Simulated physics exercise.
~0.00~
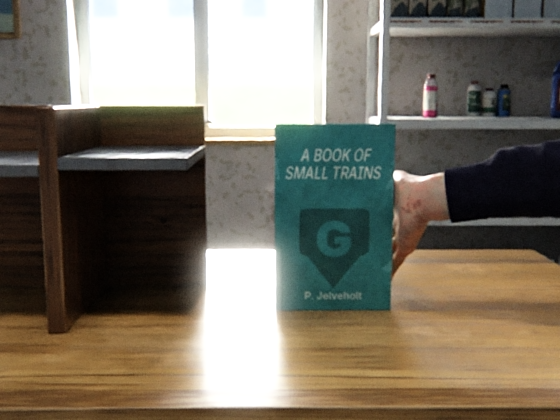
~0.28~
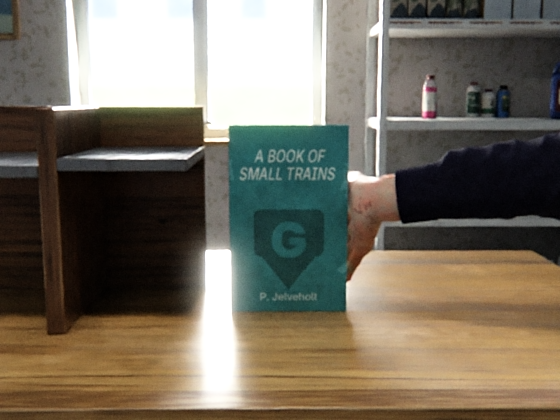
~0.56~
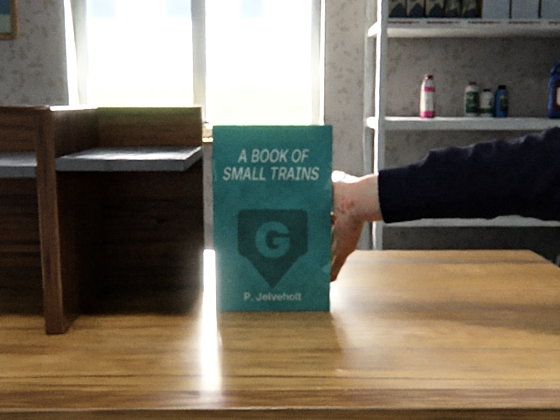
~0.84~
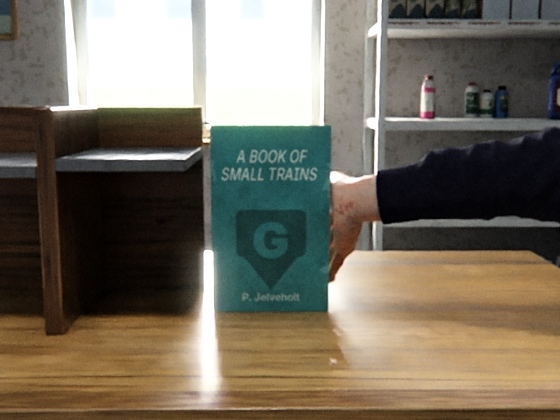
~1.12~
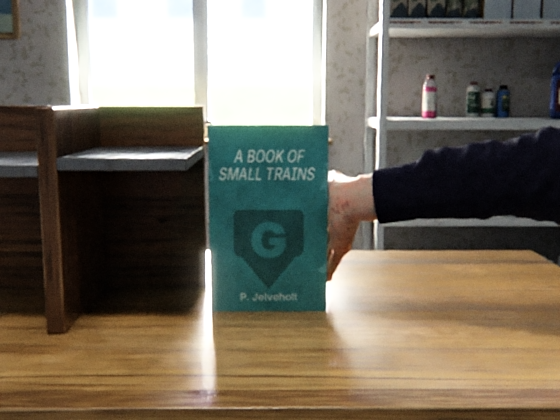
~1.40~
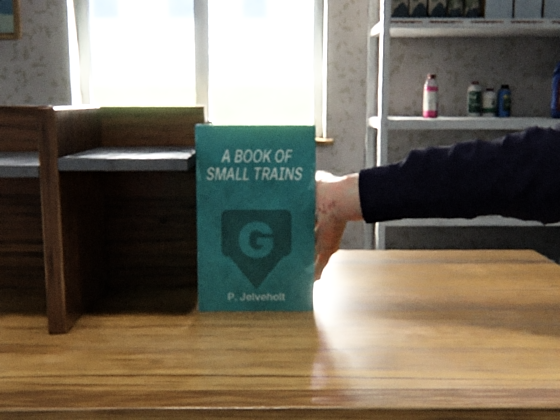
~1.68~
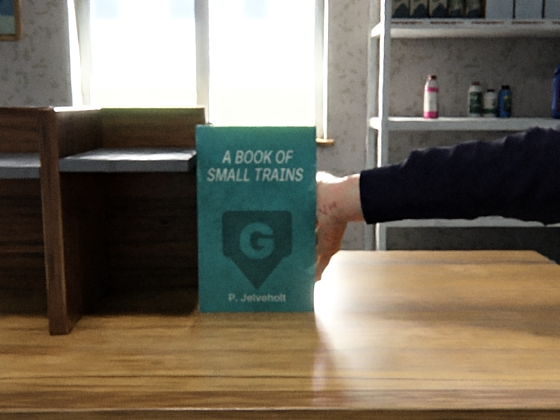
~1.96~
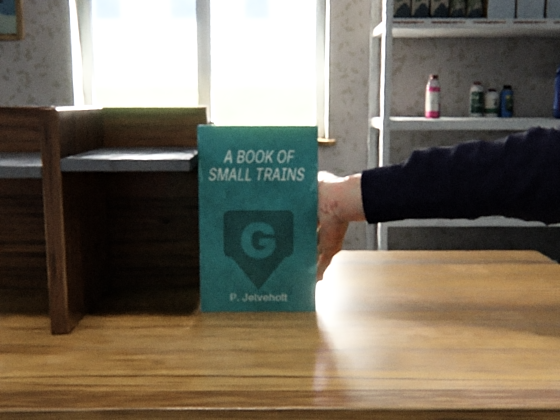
Turquoise book standing upright on a wooden table, a hand sliding it left to a small wooden rack, where it stops at the opening's edge.
